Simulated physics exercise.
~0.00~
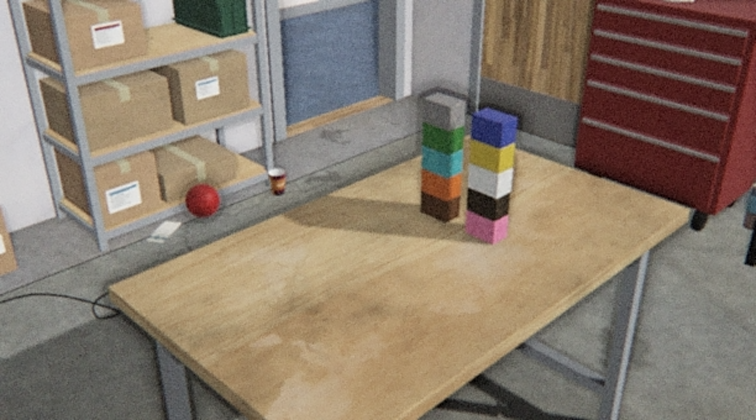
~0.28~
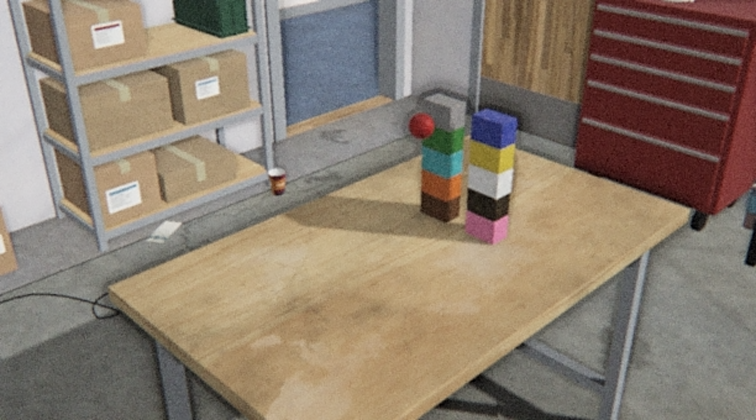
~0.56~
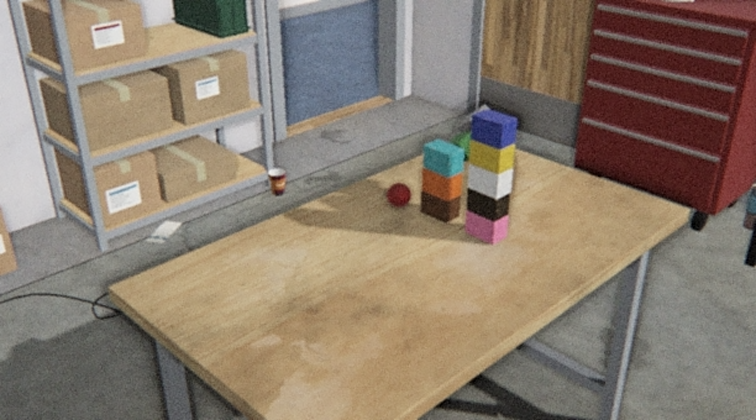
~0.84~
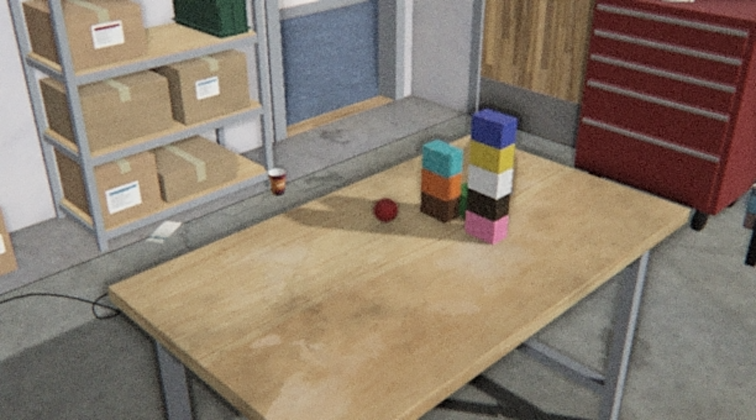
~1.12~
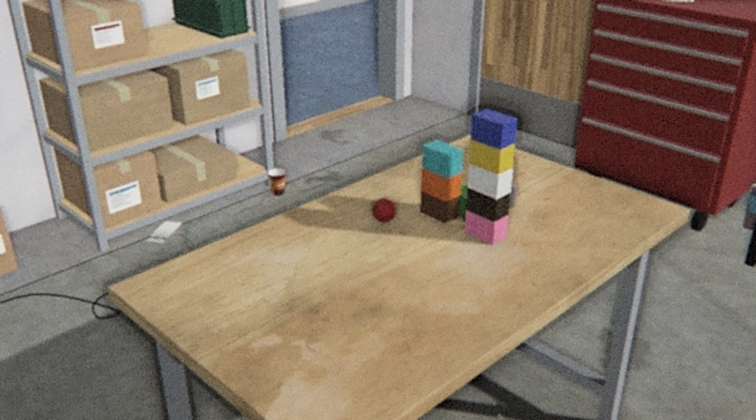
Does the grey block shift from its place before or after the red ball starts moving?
The grey block shifts after the red ball starts moving. The ball flies in first while the grey block is still on top of its stack.
